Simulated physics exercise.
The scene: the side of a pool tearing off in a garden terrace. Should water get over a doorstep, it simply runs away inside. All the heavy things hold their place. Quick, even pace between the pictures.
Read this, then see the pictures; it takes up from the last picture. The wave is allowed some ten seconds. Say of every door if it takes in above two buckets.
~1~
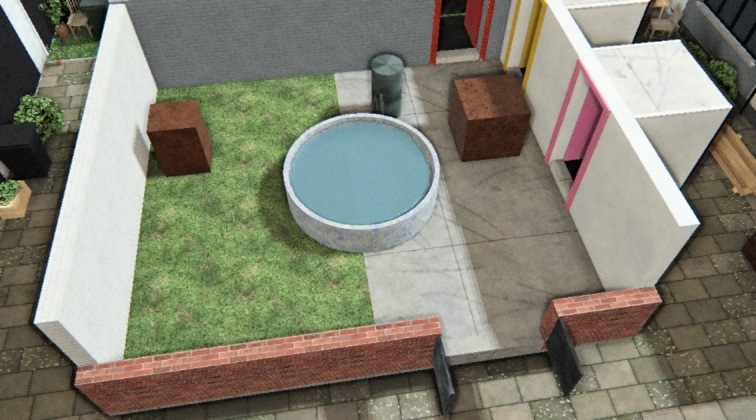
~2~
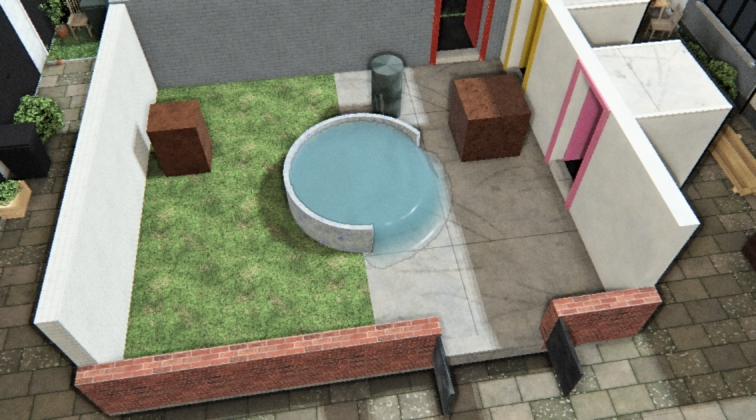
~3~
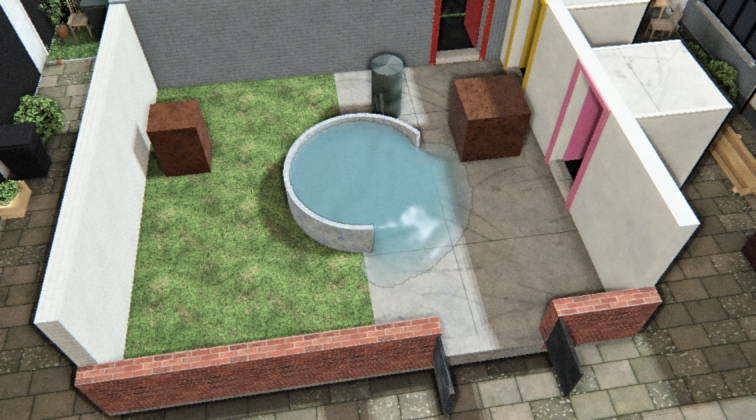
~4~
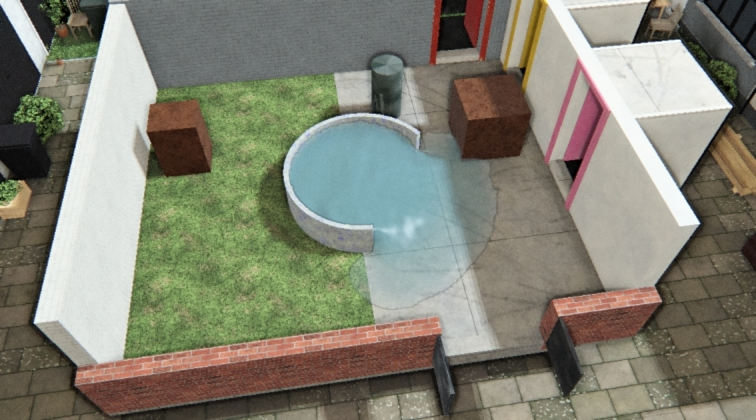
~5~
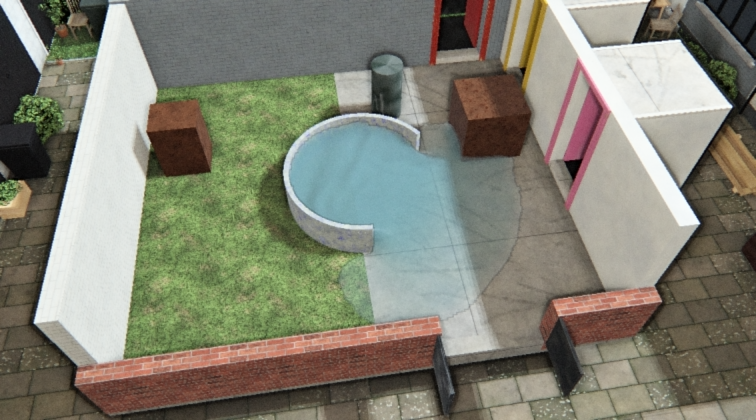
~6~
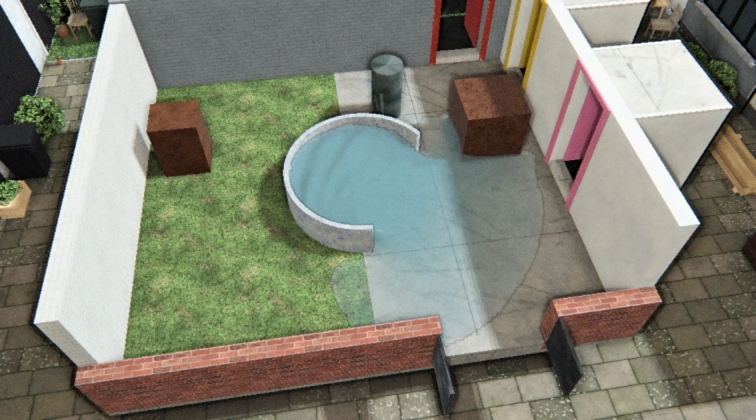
My prediction: The pink door is going to be swamped. The yellow door is going to stay within two buckets. The red door is going to stay within two buckets.
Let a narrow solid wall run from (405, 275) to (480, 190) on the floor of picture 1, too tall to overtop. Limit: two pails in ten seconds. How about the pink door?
Note, one by one - pink door overshoots.
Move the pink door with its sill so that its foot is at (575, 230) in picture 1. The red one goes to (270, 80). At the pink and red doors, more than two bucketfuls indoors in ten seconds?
Pink door tops the limit, red door falls short.
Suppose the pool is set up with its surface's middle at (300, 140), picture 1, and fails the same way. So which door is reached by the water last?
Answer: The red one.
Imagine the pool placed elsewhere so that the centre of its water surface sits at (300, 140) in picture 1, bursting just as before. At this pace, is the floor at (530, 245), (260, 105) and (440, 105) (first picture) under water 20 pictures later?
Soaked, spared, soaked.
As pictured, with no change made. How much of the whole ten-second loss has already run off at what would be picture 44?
Roughly 80 %.
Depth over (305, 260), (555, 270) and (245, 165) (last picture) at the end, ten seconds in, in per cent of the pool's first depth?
Taking the places in turn, I get roughly 6, 12 and 0 percent.
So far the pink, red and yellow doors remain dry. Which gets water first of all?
The pink one.
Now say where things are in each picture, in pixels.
Still water in the round tank at (362, 170), in the first picture.
The front is at (375, 262), out from the gap at (429, 204), in the second picture.
Water pours out at (429, 206) and has run to (374, 279), in the third picture.
The front is at (378, 301), out from the gap at (429, 207), in the fourth picture.
Water pours out at (429, 207) and has run to (381, 320), in the fifth picture.
The front is at a hidden place, out from the gap at (429, 207), in the sixth picture.
A moment on, water covers 35 % of the floor; the pink door under two buckets in, the yellow door not reached, the red door not reached.
Next, water covers 40 % of the floor; the pink door far over two buckets in, the yellow door wet at the sill, nothing in, the red door wet at the sill, nothing in.
Then, water covers 45 % of the floor; the pink door far over two buckets in, the yellow door wet at the sill, nothing in, the red door wet at the sill, nothing in.
Later, water covers 55 % of the floor; the pink door far over two buckets in, the yellow door wet at the sill, nothing in, the red door wet at the sill, nothing in.
In the end, water covers 75 % of the floor; the pink door far over two buckets in, the yellow door wet at the sill, nothing in, the red door wet at the sill, nothing in.
